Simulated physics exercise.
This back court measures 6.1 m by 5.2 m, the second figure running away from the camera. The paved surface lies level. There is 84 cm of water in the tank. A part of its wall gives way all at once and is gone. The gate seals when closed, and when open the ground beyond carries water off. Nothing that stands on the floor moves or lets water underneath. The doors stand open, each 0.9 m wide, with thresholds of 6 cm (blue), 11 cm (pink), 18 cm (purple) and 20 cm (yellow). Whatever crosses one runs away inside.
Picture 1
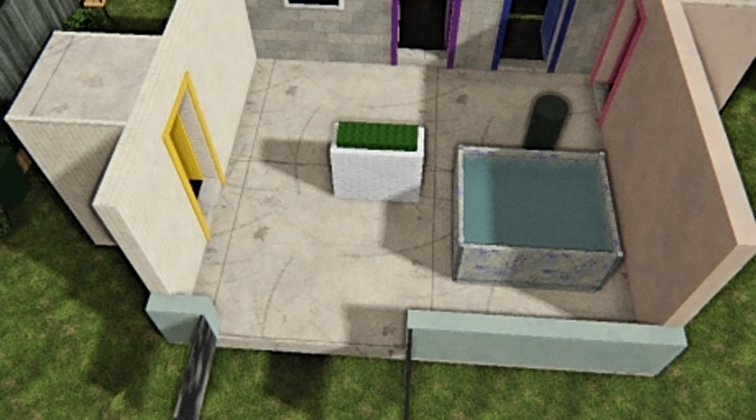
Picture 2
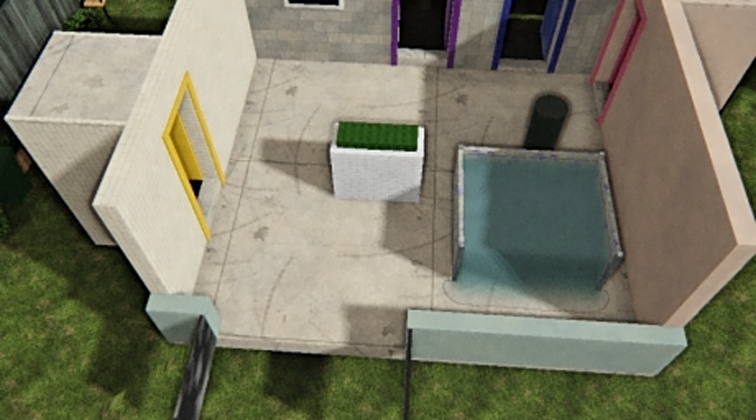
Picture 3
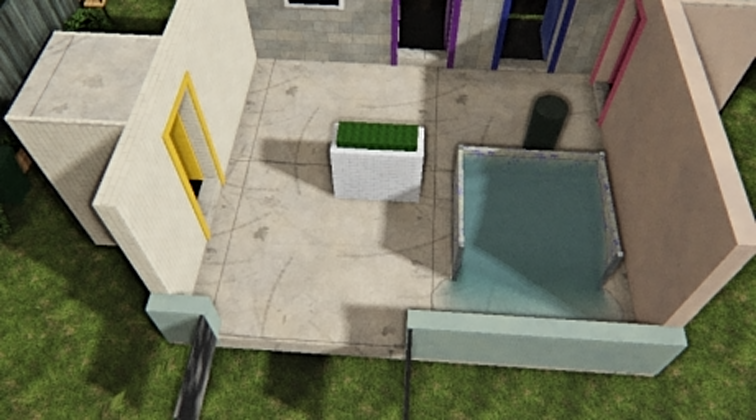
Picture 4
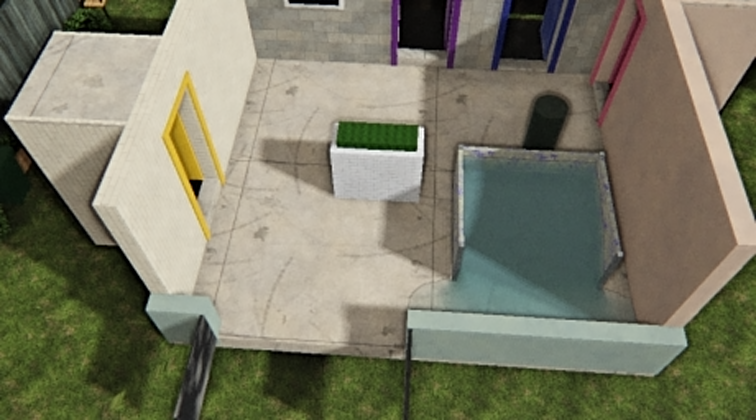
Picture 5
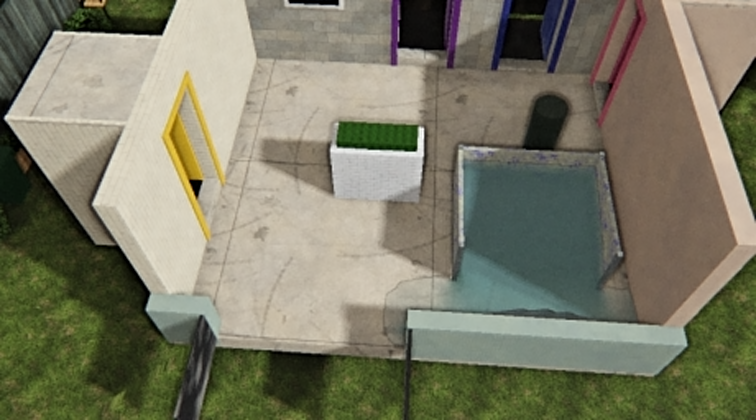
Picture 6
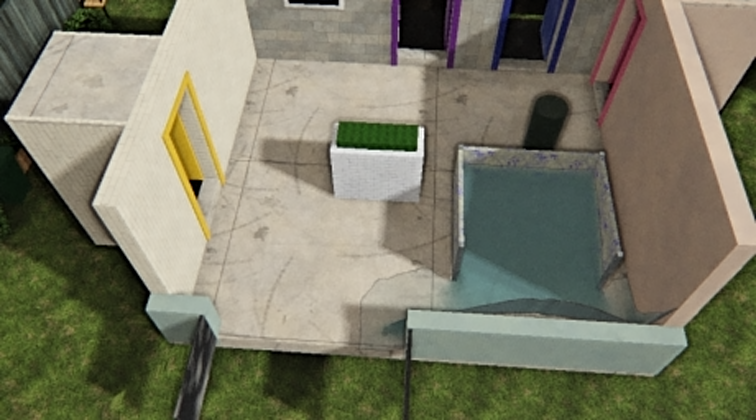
The clip shows a walled paved court with yellow, purple, blue and pink openings and a white planter, where the near side of a water tank disappears and water pours out, spreading across the paving along the low front wall.
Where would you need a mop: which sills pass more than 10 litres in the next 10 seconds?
The water let in: At the blue door it passes the limit; at the pink door it keeps below the limit; at the purple door it does not reach the limit; at the yellow door it does not reach the limit.
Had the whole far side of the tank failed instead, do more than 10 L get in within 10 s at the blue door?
Against that limit: Blue past it.
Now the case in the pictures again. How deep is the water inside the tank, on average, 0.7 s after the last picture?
About 33 cm.
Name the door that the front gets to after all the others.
It is the purple one.
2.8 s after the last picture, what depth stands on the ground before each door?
Depths in cm: Blue 14, pink 5, purple 3, yellow 14.
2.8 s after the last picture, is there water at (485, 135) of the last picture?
It is not reached.
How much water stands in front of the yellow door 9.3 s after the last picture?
Roughly 5.5 cm deep.
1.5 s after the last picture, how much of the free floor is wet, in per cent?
Near 45 per cent is wet.
Then, 0.7 s after the last picture water covers 25 % of the floor and is deepest (67 cm) near (630, 348); blue door not reached, pink door not reached, purple door not reached, yellow door not reached.
Then, 1.5 s after the last picture water covers 45 % of the floor and is deepest (39 cm) near (630, 348); blue door not reached, pink door 8 cm at the sill, 0 L in, purple door not reached, yellow door 20 cm at the sill, 0 L in.
Then, 2.8 s after the last picture water covers 65 % of the floor and is deepest (26 cm) near (491, 290); blue door 14 cm at the sill, 47 L in, pink door 5 cm at the sill, 0 L in, purple door 3 cm at the sill, 0 L in, yellow door 14 cm at the sill, 1 L in.
Then, 5.3 s after the last picture water covers 85 % of the floor and is deepest (18 cm) near (505, 303); blue door 7 cm at the sill, 81 L in, pink door 7 cm at the sill, 4 L in, purple door 6 cm at the sill, 0 L in, yellow door 11 cm at the sill, 1 L in.
Then, 9.3 s after the last picture water covers 95 % of the floor and is deepest (12 cm) near (616, 347); blue door 5 cm at the sill, 101 L in, pink door 6 cm at the sill, 4 L in, purple door 10 cm at the sill, 0 L in, yellow door 6 cm at the sill, 1 L in.
